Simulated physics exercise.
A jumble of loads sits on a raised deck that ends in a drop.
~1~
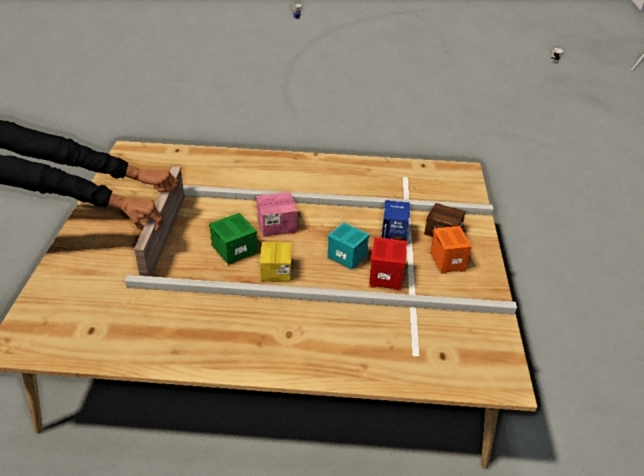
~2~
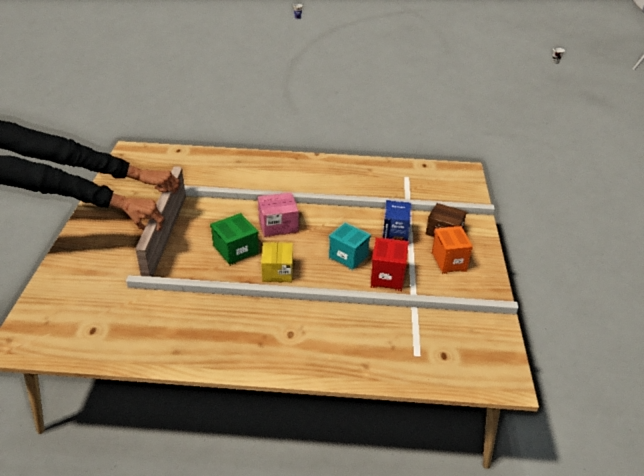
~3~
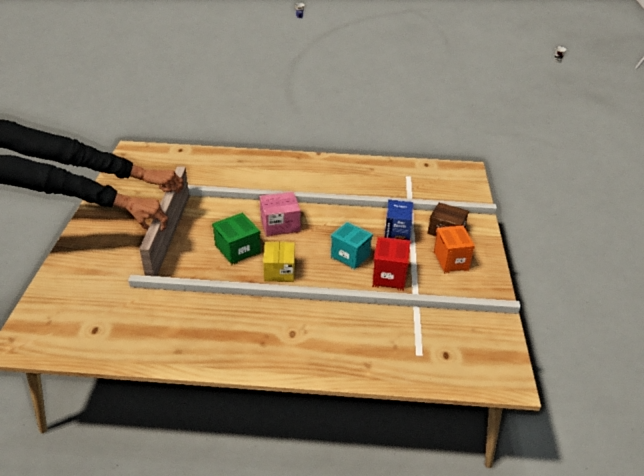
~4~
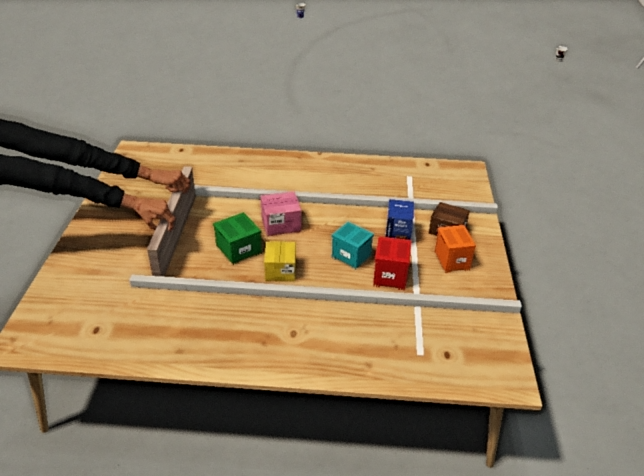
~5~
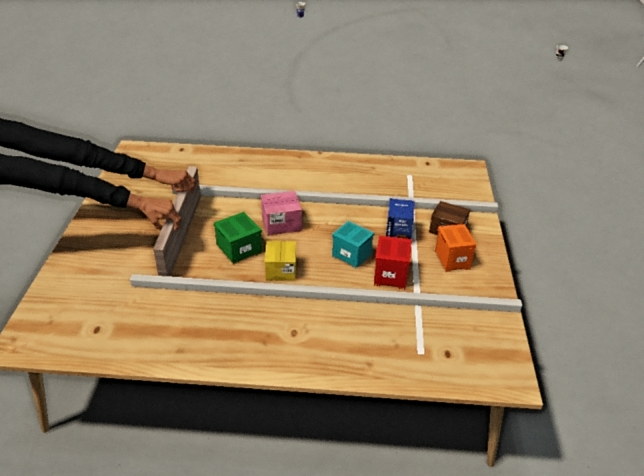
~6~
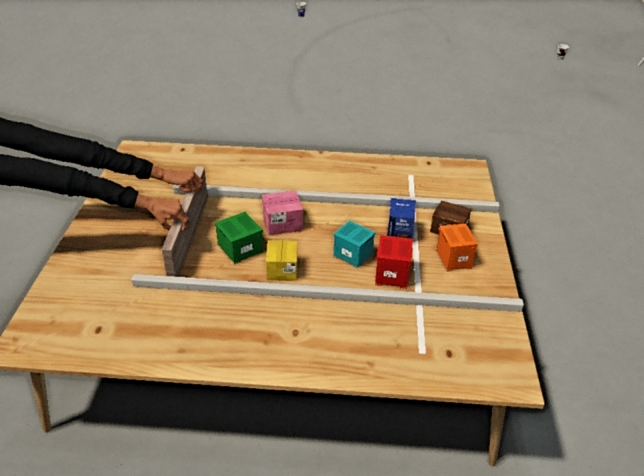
Two dark-sleeved arms reach in from the left over a wooden table on a grey floor, seen from above, holding a plank upright between two pale rails. Green, pink, yellow, turquoise, red and blue boxes sit between the rails, with brown and orange ones right of a white tape line. The hands push the plank slowly rightward toward the still boxes, while the view drifts very slightly.
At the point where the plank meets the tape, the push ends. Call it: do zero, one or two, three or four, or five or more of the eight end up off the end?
Zero end up off it.
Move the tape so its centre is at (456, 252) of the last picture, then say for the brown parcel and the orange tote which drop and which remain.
Here's the result: The brown parcel ends up below, while as for the orange tote, it ends up below.
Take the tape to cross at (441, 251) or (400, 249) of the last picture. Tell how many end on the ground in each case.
Respectively 2 and 0.
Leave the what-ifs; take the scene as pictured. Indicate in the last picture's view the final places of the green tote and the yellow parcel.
They come to rest around (435, 245) and (433, 270).
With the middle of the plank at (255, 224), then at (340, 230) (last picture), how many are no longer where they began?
The first number is 3, the next one 5.
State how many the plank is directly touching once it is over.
Contact count: 3.
Soon after, none off yet; orange tote at rest near (456, 248); brown parcel at rest near (451, 220); blue box at rest near (401, 221).
In the end, the number that fall off is zero.
